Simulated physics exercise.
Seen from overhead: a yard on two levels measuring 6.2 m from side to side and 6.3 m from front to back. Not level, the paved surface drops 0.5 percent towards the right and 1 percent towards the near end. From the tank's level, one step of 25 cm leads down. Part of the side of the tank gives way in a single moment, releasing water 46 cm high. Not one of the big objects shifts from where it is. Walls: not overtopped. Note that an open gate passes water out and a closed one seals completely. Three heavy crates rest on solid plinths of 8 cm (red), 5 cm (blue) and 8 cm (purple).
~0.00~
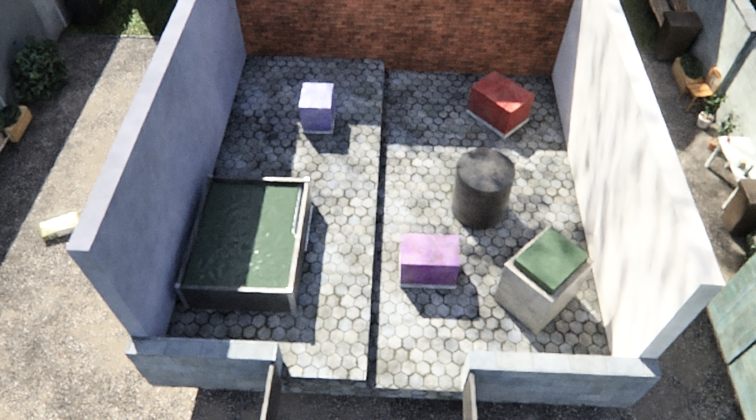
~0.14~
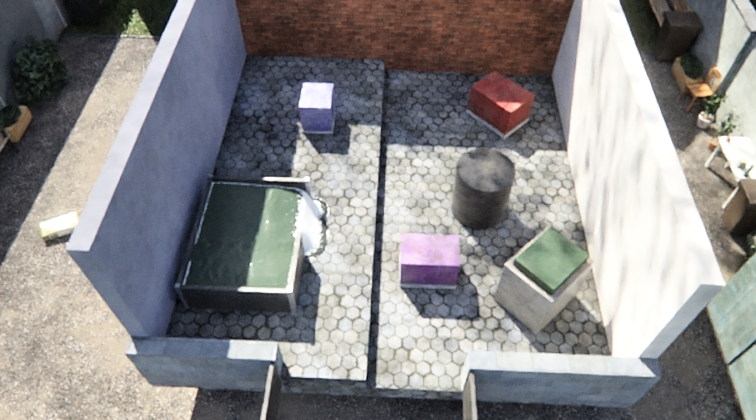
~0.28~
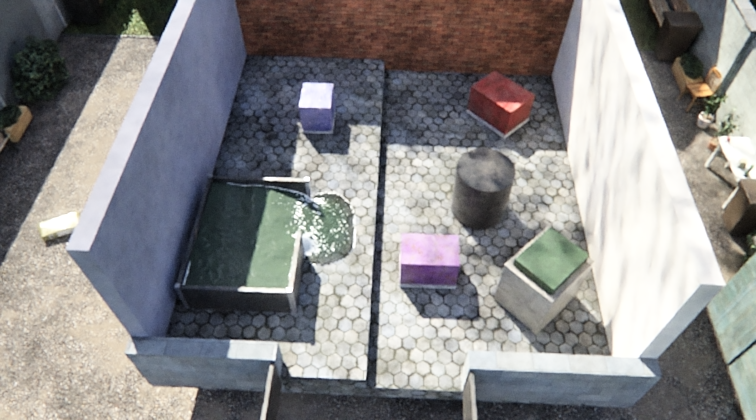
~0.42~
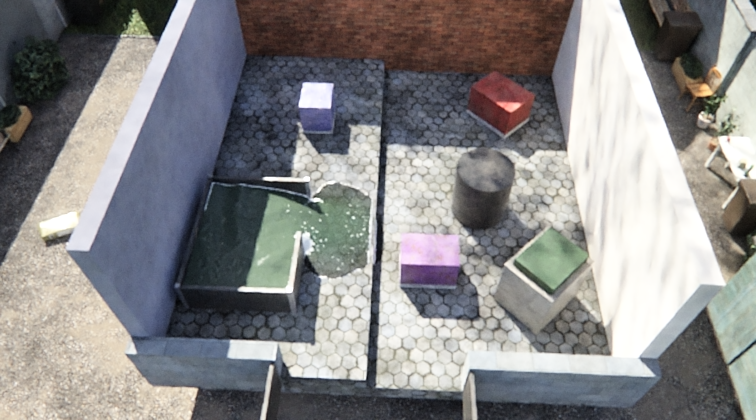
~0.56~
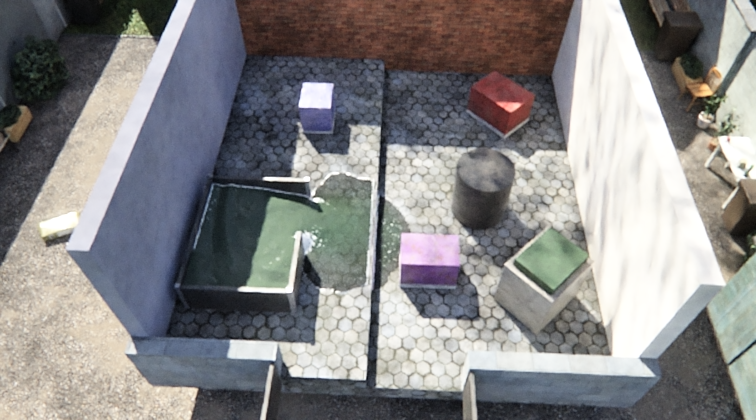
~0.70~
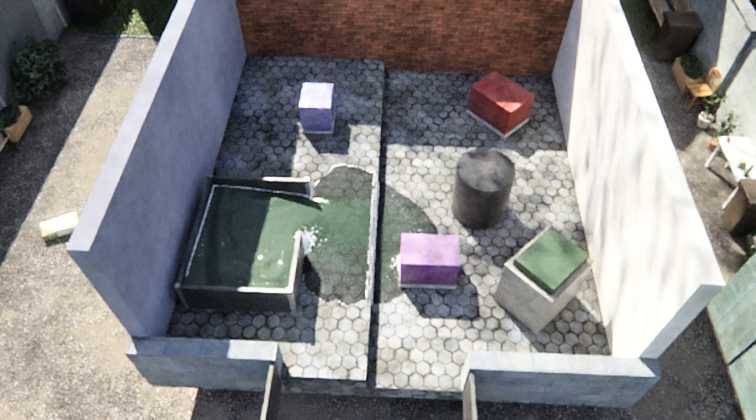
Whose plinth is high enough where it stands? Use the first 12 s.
As I see it, the red crate is reached by water. The blue crate is not reached. The purple crate is reached by water.
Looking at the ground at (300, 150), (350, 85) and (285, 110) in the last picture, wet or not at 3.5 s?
Going through the three points: Not yet touched, then not yet touched, then not yet touched.
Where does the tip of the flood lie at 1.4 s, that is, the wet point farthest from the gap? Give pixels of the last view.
(540, 237).
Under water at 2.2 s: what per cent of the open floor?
Around 30 per cent.
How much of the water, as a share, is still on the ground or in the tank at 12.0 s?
Some 78 in a hundred.
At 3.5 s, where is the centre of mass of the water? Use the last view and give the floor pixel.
The water's centre is around (388, 231).
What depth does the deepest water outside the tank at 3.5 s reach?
Up to near 14 cm.
After 1.4 s water covers 20 % of the floor and is deepest (24 cm) near (315, 218); red plinth not reached, blue plinth not reached, purple plinth reached.
After 2.2 s water covers 30 % of the floor and is deepest (20 cm) near (393, 269); red plinth reached, blue plinth not reached, purple plinth reached.
After 3.5 s water covers 40 % of the floor and is deepest (14 cm) near (511, 274); red plinth reached, blue plinth not reached, purple plinth reached.
After 7.0 s water covers 60 % of the floor and is deepest (8 cm) near (511, 274); red plinth reached, blue plinth not reached, purple plinth reached.
After 12.0 s water covers 60 % of the floor and is deepest (7 cm) near (500, 284); highest at the red plinth 15 cm, highest at the blue plinth 0 cm, highest at the purple plinth 18 cm.
